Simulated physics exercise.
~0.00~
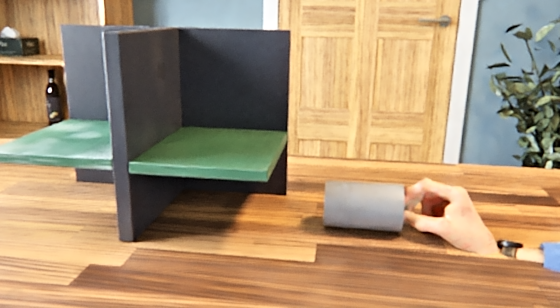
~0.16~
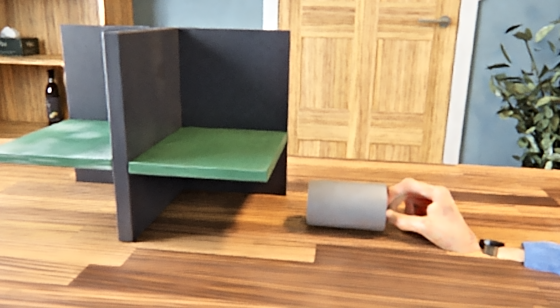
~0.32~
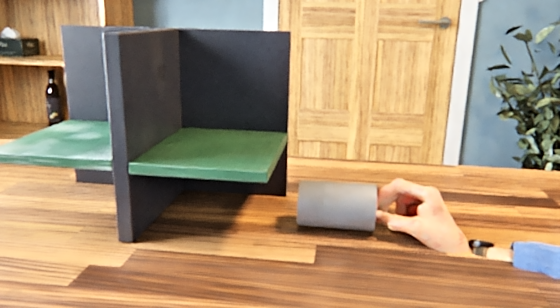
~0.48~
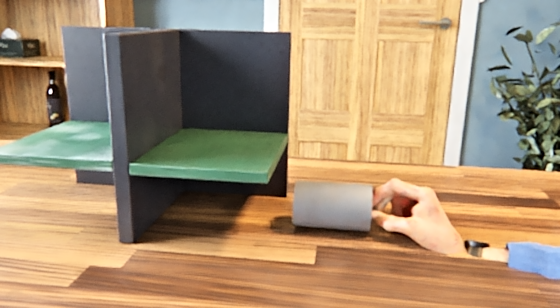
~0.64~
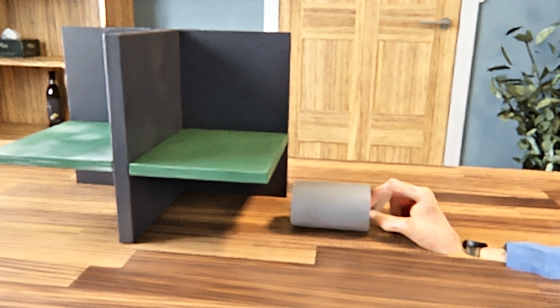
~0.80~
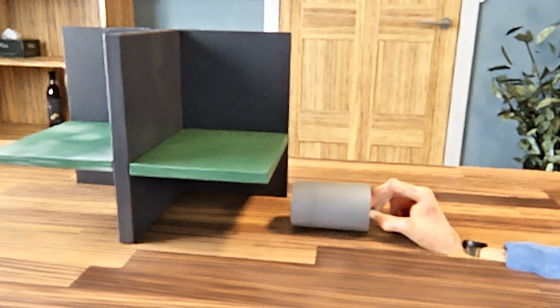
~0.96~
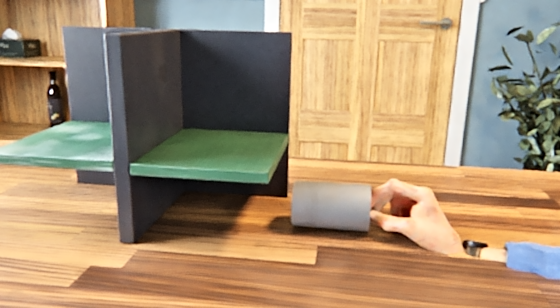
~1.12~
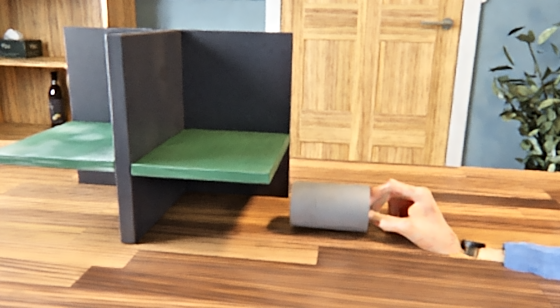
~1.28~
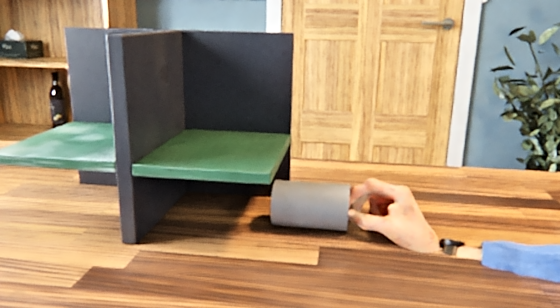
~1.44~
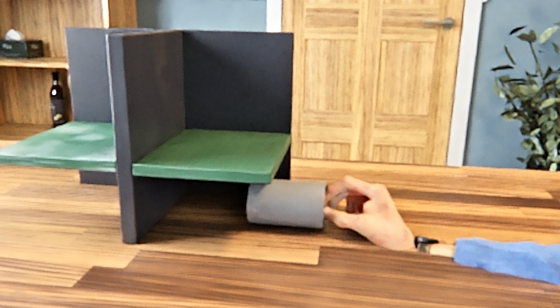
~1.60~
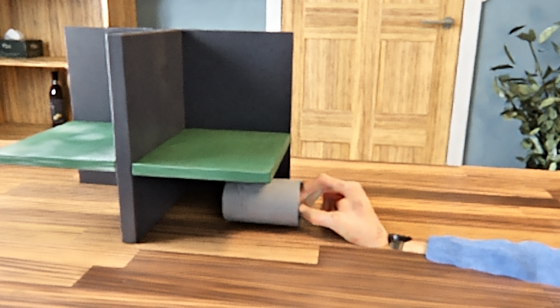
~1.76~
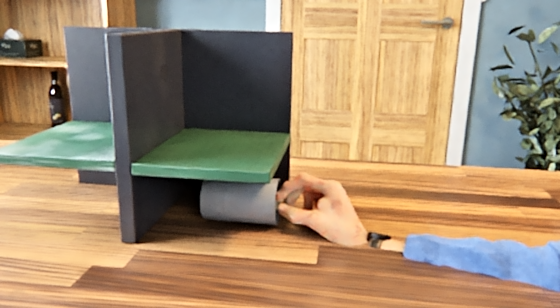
A hand slid a grey beaker lying on its side leftward across a wooden table toward a dark rack with green shelves, paused just short of it, then pushed on until the beaker was under the right-hand green shelf without bumping it.
